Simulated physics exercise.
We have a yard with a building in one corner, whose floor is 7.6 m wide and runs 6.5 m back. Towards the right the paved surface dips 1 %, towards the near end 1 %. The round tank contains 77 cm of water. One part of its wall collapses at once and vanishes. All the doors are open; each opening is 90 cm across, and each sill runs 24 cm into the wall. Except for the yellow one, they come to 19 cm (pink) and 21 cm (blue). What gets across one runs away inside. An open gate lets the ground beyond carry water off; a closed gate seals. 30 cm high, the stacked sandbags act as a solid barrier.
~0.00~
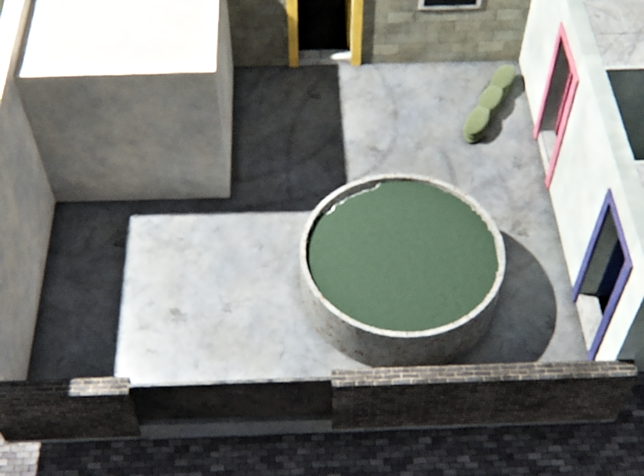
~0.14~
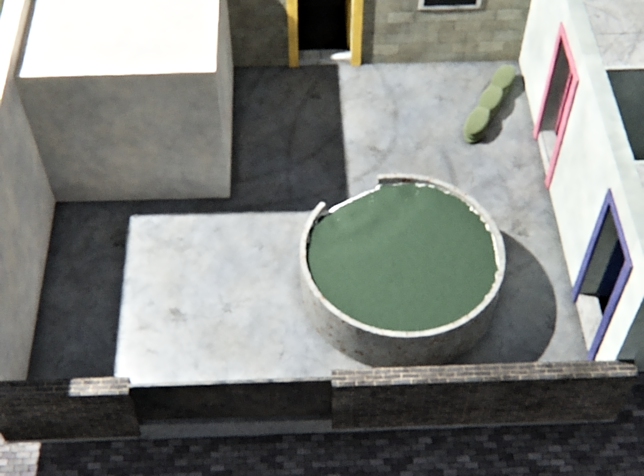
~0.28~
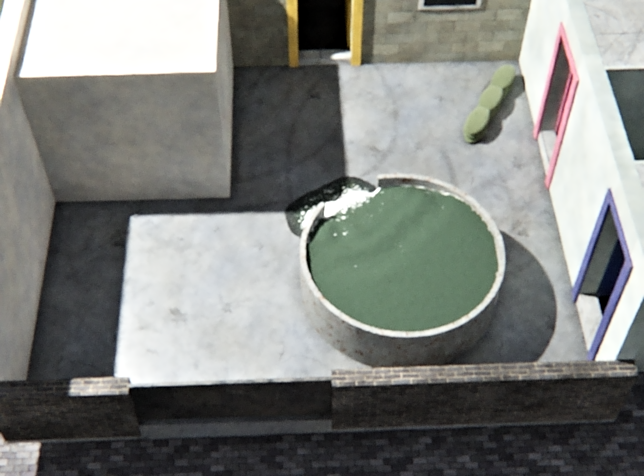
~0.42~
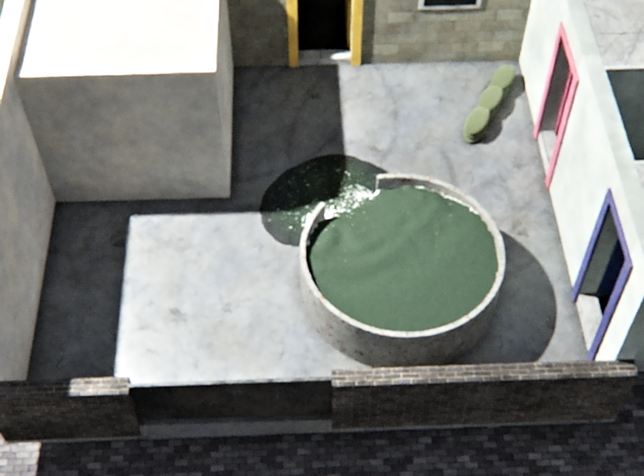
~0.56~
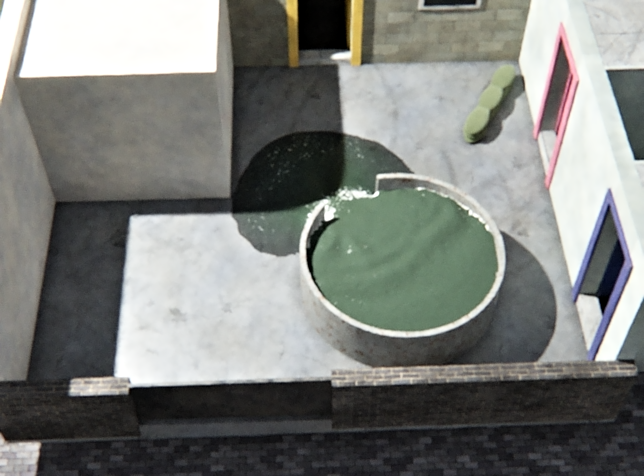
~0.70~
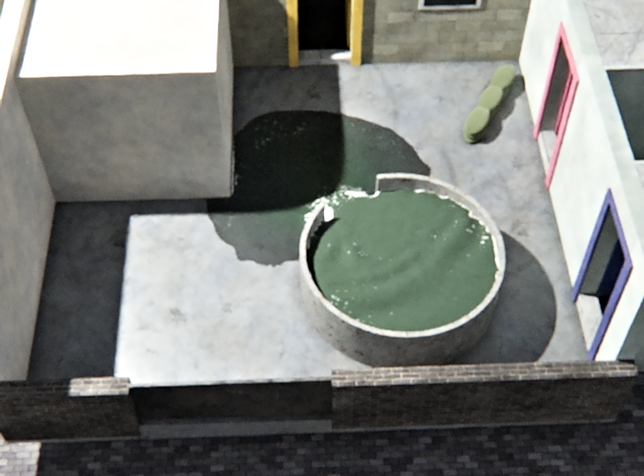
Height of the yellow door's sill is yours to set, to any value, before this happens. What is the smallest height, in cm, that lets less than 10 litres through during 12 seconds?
About 27 cm.
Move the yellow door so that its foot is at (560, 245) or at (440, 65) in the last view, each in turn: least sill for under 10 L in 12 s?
First place around 14.0 cm, second around 26 cm.
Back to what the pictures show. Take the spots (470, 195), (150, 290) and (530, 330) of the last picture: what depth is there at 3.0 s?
Depths of roughly 0 cm, 1 cm and 0 cm, in that order.
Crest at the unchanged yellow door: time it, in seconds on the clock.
I'd say near 2.2 seconds.
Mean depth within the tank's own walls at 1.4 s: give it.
It averages near 60 cm.
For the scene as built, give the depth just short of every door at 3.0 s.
In cm - yellow: 24, pink: 0, blue: 0.
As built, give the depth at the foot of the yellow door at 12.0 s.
It comes to about 9.5 centimetres deep.
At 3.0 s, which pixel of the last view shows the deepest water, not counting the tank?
Near (268, 73).
After 1.4 s water covers 30 % of the floor, deepest (50 cm) near (237, 67); 7 cm at the yellow door, 0 litres in over its 13 cm sill.
After 3.0 s water covers 40 % of the floor, deepest (38 cm) near (268, 73); 24 cm at the yellow door, 82 litres in over its 13 cm sill.
After 12.0 s water covers 95 % of the floor, deepest (20 cm) near (502, 397); 10 cm at the yellow door, 216 litres in over its 13 cm sill.
At the yellow door as built, the water arrived by 1.2 s and peaked near 30 cm at 2.2 s.
Run again over the same 12 s with other heights there, 20 litres in over 24 cm, 1 litre over 32.5 cm. The limit of 10 litres is kept from about 27 cm up.
